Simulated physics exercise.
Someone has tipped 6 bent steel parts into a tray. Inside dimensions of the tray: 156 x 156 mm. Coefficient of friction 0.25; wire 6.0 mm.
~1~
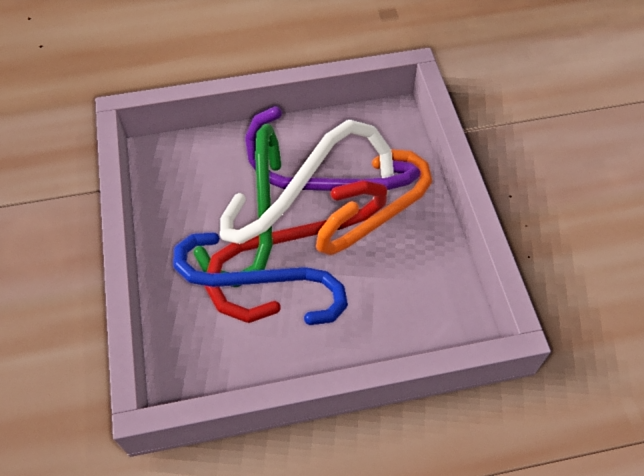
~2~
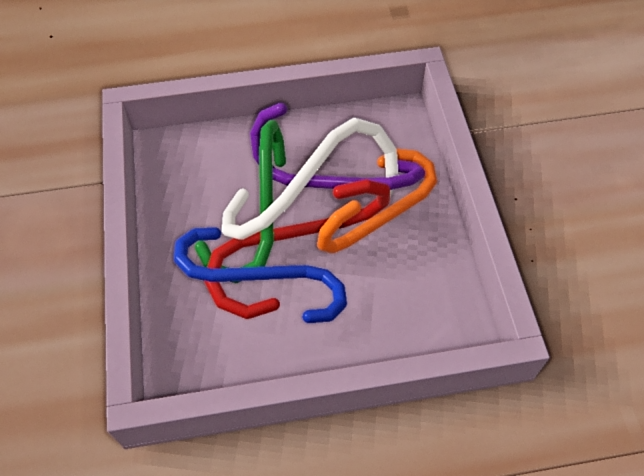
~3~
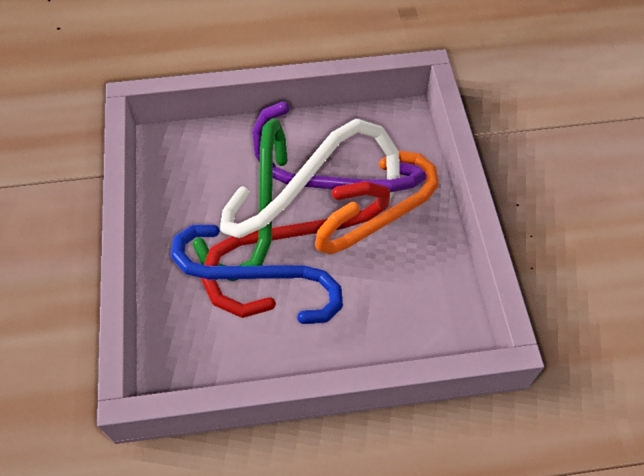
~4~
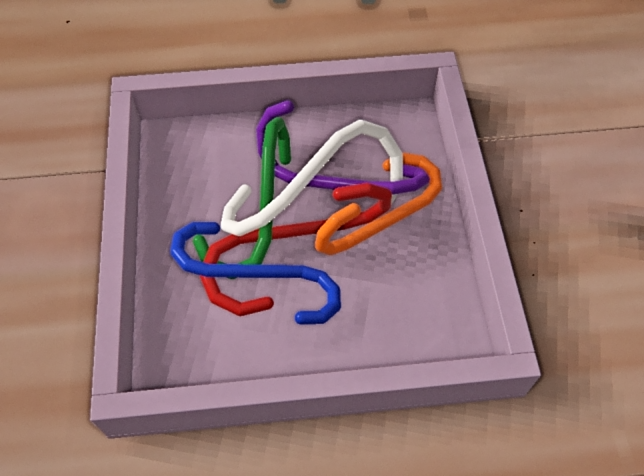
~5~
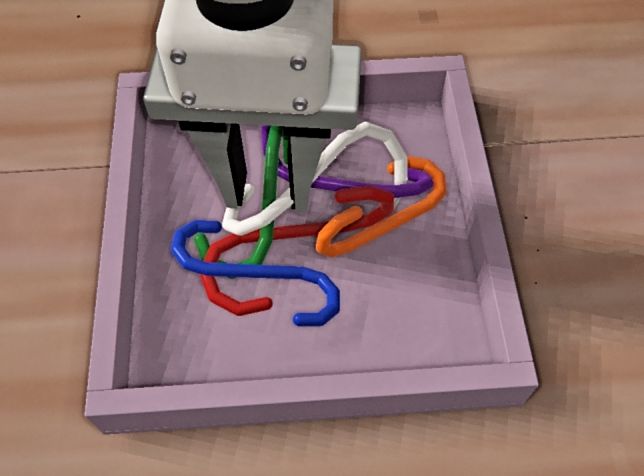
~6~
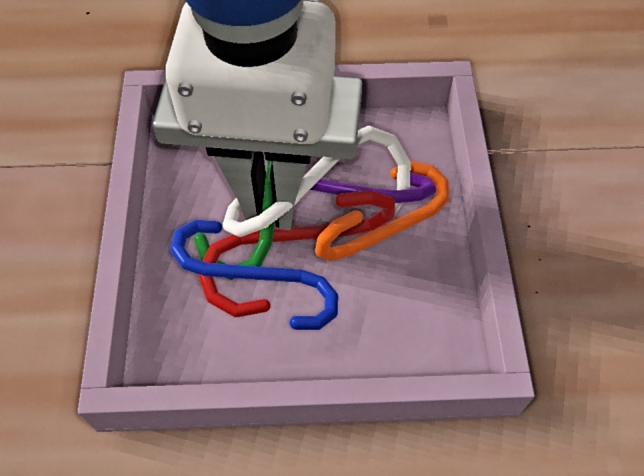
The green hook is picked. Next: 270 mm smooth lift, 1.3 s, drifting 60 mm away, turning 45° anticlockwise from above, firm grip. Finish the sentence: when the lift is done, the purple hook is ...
... out of the tray.
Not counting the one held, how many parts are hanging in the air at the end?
Count = 5.
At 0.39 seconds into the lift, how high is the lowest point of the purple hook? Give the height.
Roughly 0 mm.
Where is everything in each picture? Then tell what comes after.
The first frame shows fingers out of view, 219 mm above the grip; purple hook from (393, 166) to (276, 113), passing over orange hook, under green hook; green hook from (276, 165) to (200, 252), passing under red hook, over purple hook, under white hook.
The second frame shows fingers out of view, 219 mm above the grip; orange hook from (383, 162) to (354, 207), passing under red hook, under purple hook, under white hook; red hook from (340, 192) to (273, 304), passing over orange hook, over green hook, under white hook.
The third frame shows fingers out of view, 204 mm above the grip; green hook from (282, 160) to (199, 244), passing under red hook, over purple hook, under white hook; blue hook from (304, 317) to (213, 231), passing over red hook.
The fourth frame shows fingers out of view, 109 mm above the grip; purple hook from (404, 170) to (288, 107), passing over orange hook, under green hook; white hook from (245, 191) to (384, 206), passing over red hook, over orange hook, over green hook.
The fifth frame shows fingers (267, 177) 14 mm above the grip.
The sixth frame shows fingers (271, 197) closed on the green hook.
Then, 0.39 s into the lift, lowest point more than 20 mm over the tray floor, green hook 59 mm.
Then, 0.71 s into the lift, lowest point more than 20 mm over the tray floor, green hook 159 mm, blue hook 95 mm, white hook 80 mm, red hook 80 mm.
Then, 1.30 s into the lift, lowest point more than 20 mm over the tray floor, green hook 273 mm, blue hook 205 mm, red hook 192 mm, white hook 192 mm, orange hook 124 mm, purple hook 116 mm.
End, hanging green hook 273 mm, blue hook 205 mm, red hook 192 mm, white hook 192 mm, orange hook 124 mm, purple hook 117 mm; the other 0 are down.
